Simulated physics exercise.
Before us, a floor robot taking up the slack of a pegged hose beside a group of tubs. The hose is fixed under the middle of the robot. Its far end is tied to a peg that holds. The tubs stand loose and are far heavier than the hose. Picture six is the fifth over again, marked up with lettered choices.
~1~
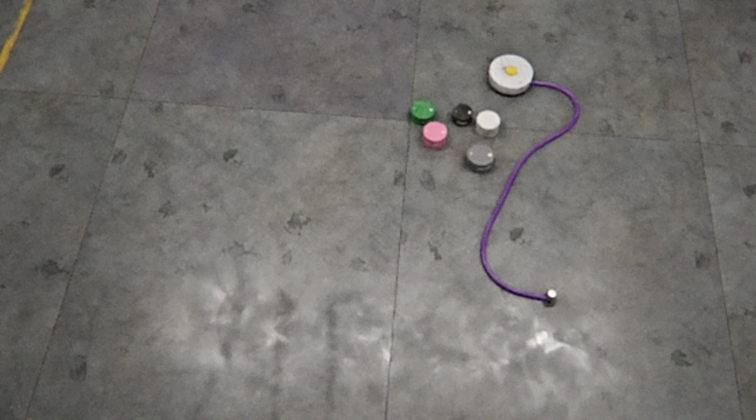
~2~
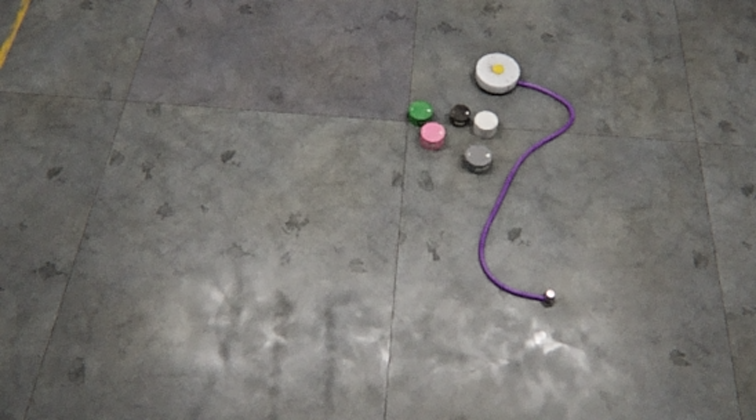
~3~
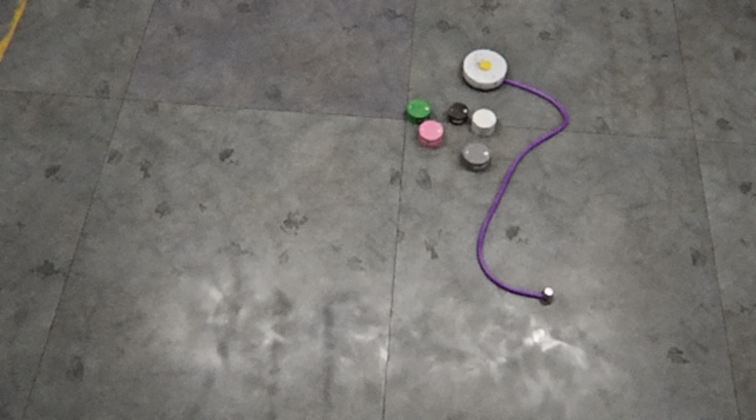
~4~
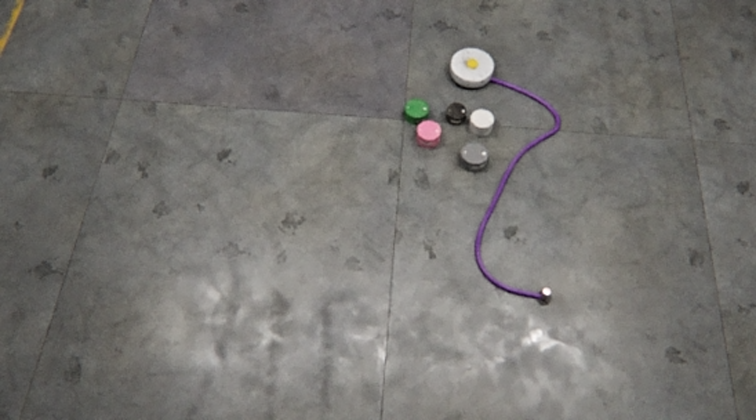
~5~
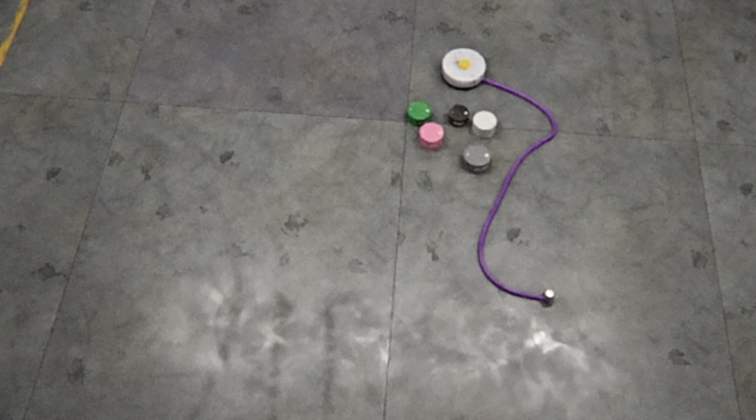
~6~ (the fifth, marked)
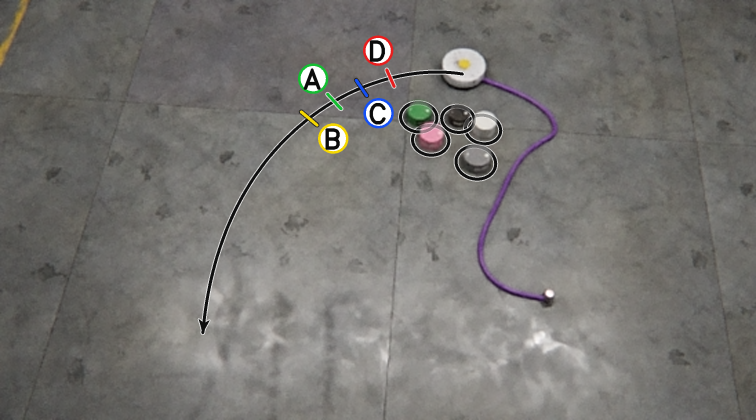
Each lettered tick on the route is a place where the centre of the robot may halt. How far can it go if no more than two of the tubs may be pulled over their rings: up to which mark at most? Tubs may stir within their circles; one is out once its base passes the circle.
It should halt at B.
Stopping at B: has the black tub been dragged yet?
Yes.
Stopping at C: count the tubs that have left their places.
The count is none.
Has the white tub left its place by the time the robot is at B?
Yes.
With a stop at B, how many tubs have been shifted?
Two.
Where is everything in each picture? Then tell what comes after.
In the first frame, green tub (423, 113); robot (510, 76); peg (551, 297).
In the second frame, robot (497, 74); grey tub (478, 159).
In the third frame, robot (484, 70); black tub (458, 114).
In the fourth frame, robot (472, 69); peg (545, 295).
In the fifth frame, robot (463, 69); grey tub (477, 159); white tub (484, 125); black tub (458, 116).
On the marked copy, A at (334, 101); B at (309, 118); C at (361, 88); D at (390, 78); the route from (463, 74) via (284, 141) to (203, 333).
With B. Early on, robot (404, 70).
Further on, robot (350, 88).
At the end, robot (308, 114); white tub (468, 134); black tub (450, 124); two over the rings.
As for the rest, A is within the limit but short; C is within the limit but short; D is within the limit but short.
